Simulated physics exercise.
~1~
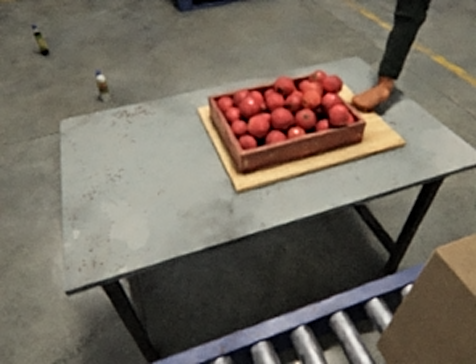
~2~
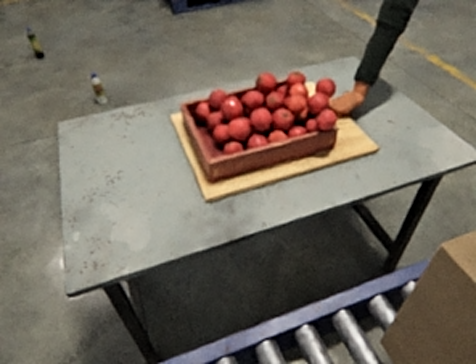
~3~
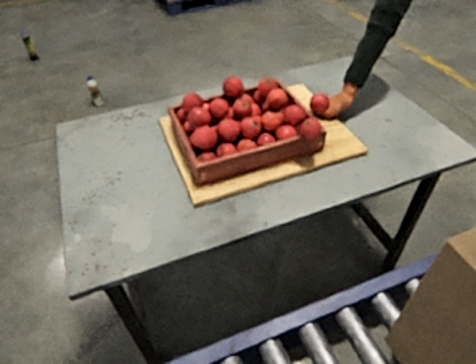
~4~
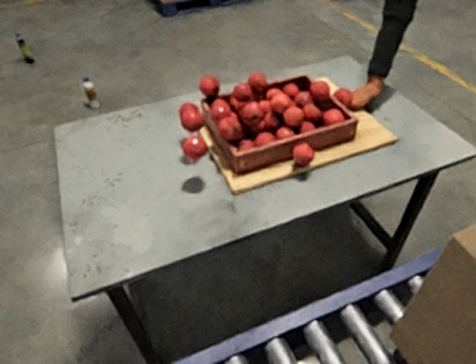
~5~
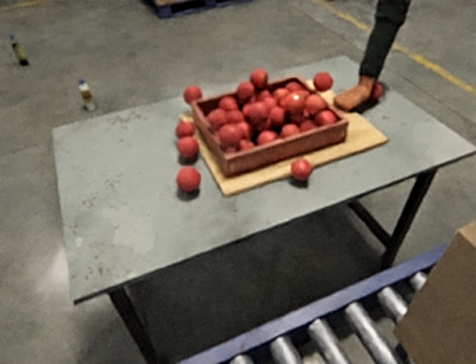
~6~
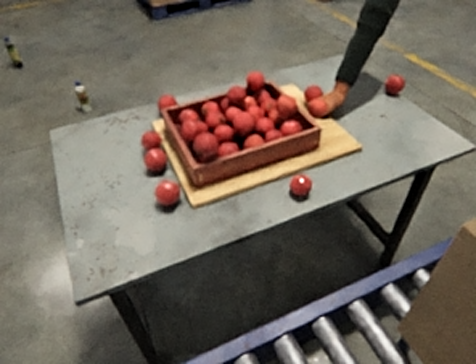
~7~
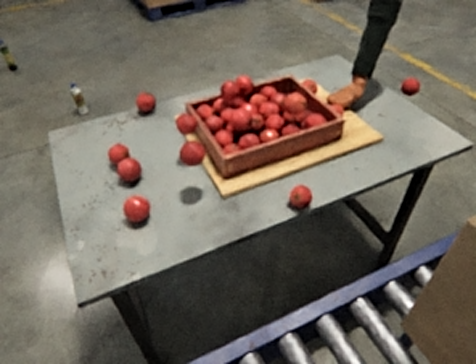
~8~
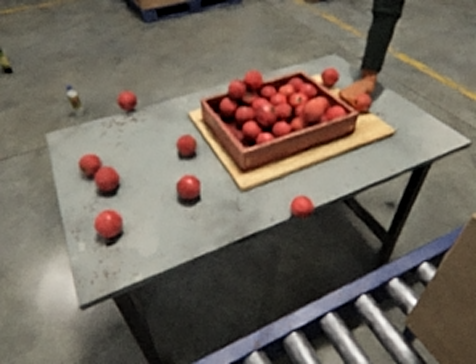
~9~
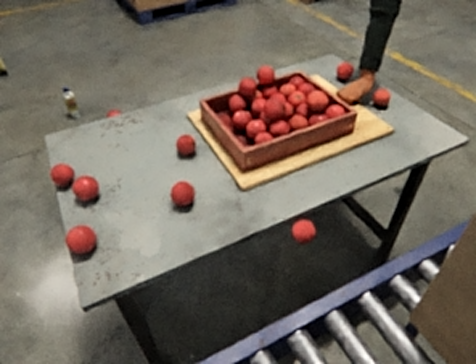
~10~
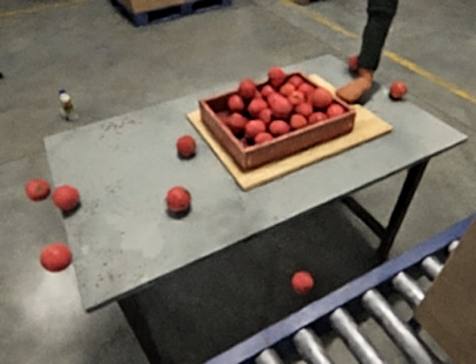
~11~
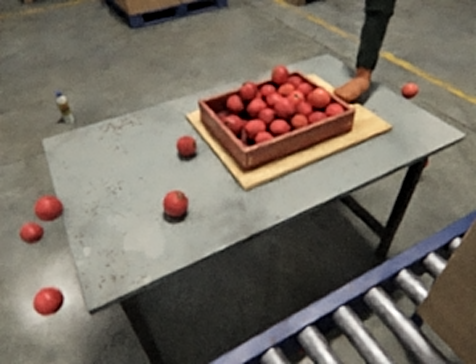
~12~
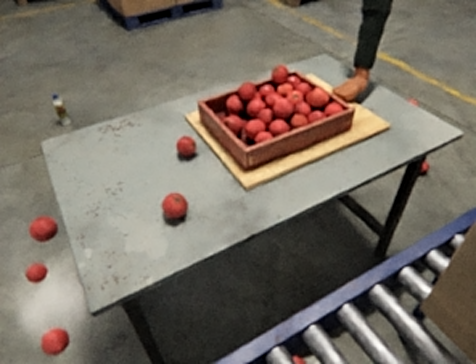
In a warehouse, a hand shaking a red tray of tomatoes on a board, several spilling across the table and falling off.
